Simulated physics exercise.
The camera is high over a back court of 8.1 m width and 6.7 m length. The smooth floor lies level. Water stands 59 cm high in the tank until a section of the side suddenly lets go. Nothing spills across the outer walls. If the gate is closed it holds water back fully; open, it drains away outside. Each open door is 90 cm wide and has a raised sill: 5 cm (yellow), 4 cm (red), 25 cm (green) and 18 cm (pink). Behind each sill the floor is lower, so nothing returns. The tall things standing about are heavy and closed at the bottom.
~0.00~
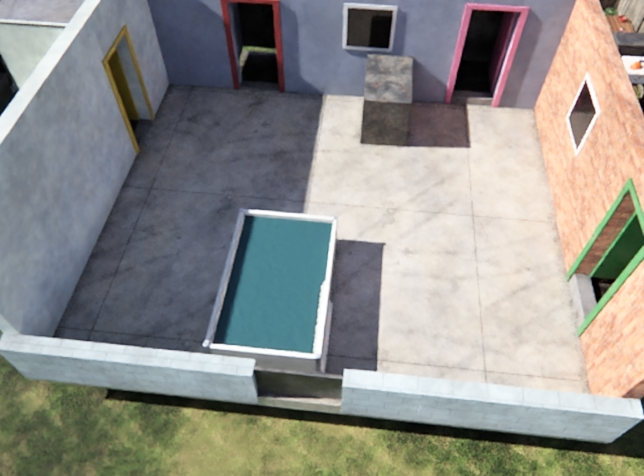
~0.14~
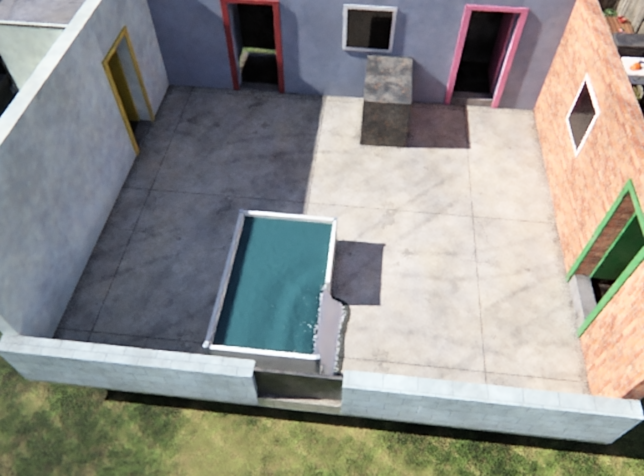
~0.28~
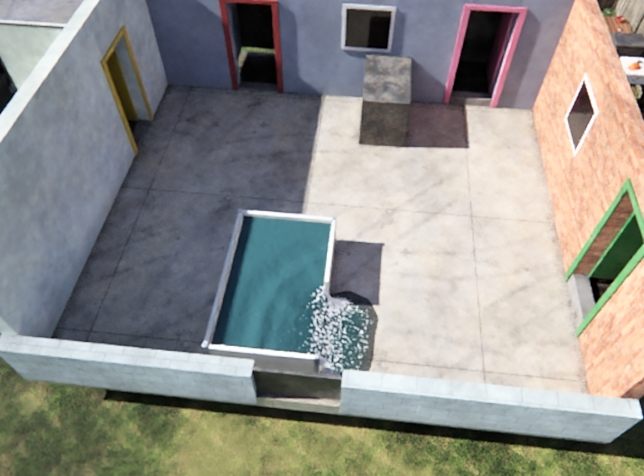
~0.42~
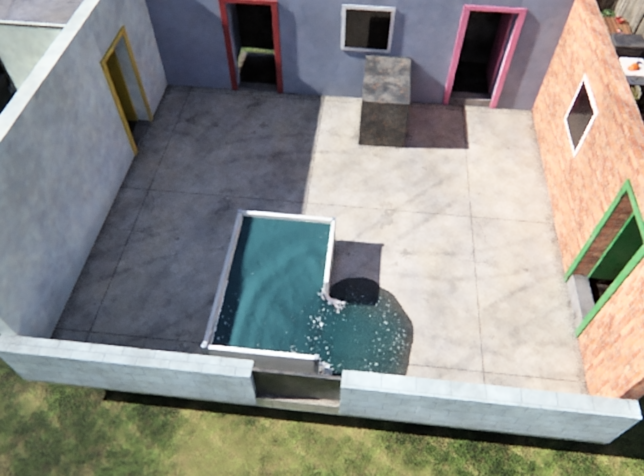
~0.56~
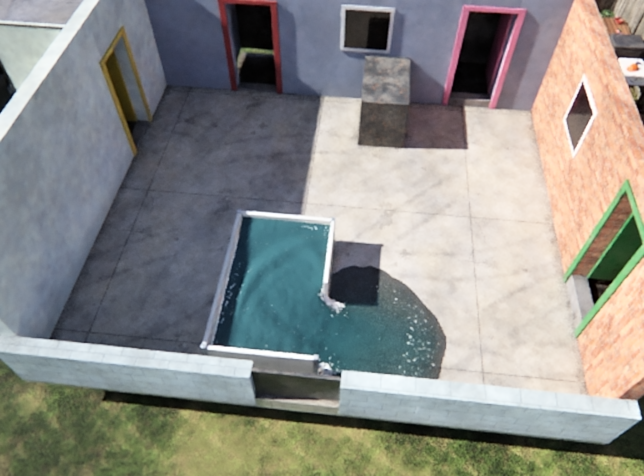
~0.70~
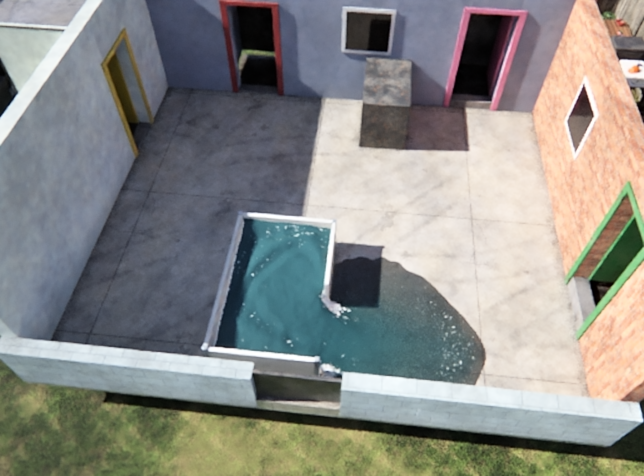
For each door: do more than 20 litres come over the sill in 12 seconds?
Within that time: At the yellow door it keeps below the limit; at the red door it keeps below the limit; at the green door it stays under the limit; at the pink door it does not reach the limit.
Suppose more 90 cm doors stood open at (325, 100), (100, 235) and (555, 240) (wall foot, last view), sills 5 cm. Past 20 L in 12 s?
In that order: Not over, not over, above.
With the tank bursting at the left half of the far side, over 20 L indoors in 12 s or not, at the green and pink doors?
Then: Green below, pink not over.
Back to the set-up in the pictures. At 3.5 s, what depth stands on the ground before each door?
Depths in cm: Yellow 0, red 0, green 21, pink 0.
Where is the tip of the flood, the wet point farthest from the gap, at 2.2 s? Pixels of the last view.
At about (552, 237).
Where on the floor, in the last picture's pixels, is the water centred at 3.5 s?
At about (419, 306).
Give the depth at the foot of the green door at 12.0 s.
Roughly 4.5 cm deep.
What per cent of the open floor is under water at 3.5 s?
Some 30 per cent of it.
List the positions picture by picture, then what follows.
In the first picture, the tank at (277, 279) is whole and still, 59 cm deep.
In the second picture, the front is at (337, 303), 0.7 m from the gap at (321, 331); 0.3 m2 of floor is under water; 59 cm left at the back of the tank.
In the third picture, the front is at (365, 305), 0.9 m from the gap at (320, 333); 0.9 m2 of floor is under water; 59 cm left at the back of the tank.
In the fourth picture, water pours out at (320, 334) and has run 1.4 m, to (406, 323); typically 8 cm deep outside, 57 cm at the tank's back.
In the fifth picture, water pours out at (319, 334) and has run 1.8 m, to (437, 330); typically 7 cm deep outside, 51 cm at the tank's back.
In the sixth picture, the front is at (478, 350), 2.4 m from the gap at (320, 336); 4.2 m2 of floor is under water; 50 cm left at the back of the tank.
After 1.4 s water covers 15 % of the floor and is deepest (30 cm) near (334, 357); yellow door not reached, red door not reached, green door not reached, pink door not reached.
After 2.2 s water covers 20 % of the floor and is deepest (38 cm) near (584, 406); yellow door not reached, red door not reached, green door 24 cm at the sill, 0 L in, pink door not reached.
After 3.5 s water covers 30 % of the floor and is deepest (25 cm) near (580, 382); yellow door not reached, red door not reached, green door 21 cm at the sill, 1 L in, pink door not reached.
After 7.0 s water covers 50 % of the floor and is deepest (18 cm) near (410, 105); yellow door not reached, red door not reached, green door 10 cm at the sill, 1 L in, pink door 16 cm at the sill, 0 L in.
After 12.0 s water covers 75 % of the floor and is deepest (12 cm) near (410, 115); yellow door 4 cm at the sill, 0 L in, red door 2 cm at the sill, 0 L in, green door 5 cm at the sill, 2 L in, pink door 11 cm at the sill, 0 L in.
